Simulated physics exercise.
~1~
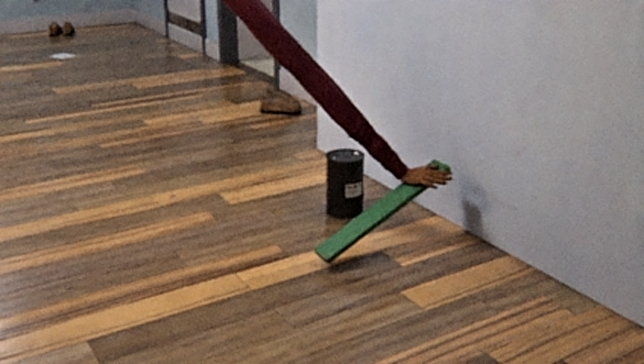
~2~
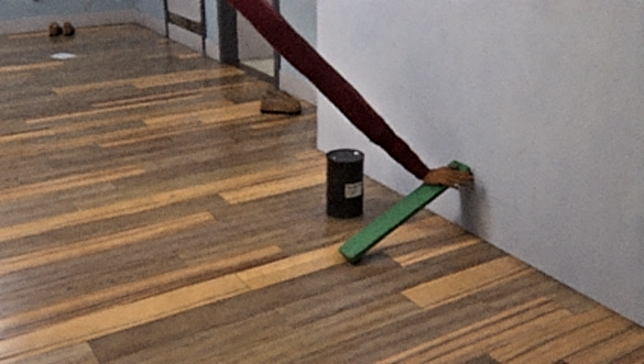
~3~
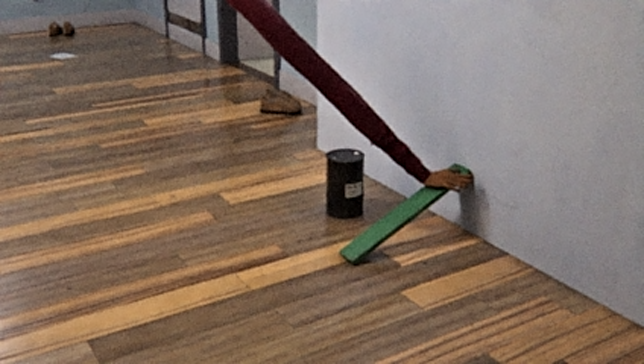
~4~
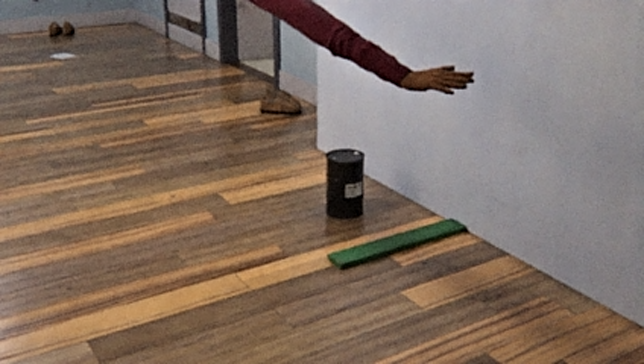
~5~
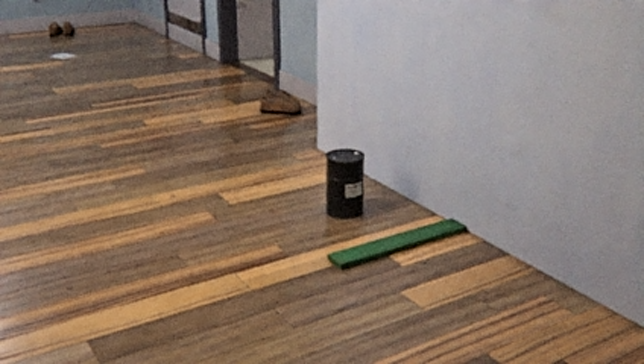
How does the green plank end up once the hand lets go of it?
The plank does not stay leaning against the wall; it slips down and ends up lying flat on the floor near the black canister.
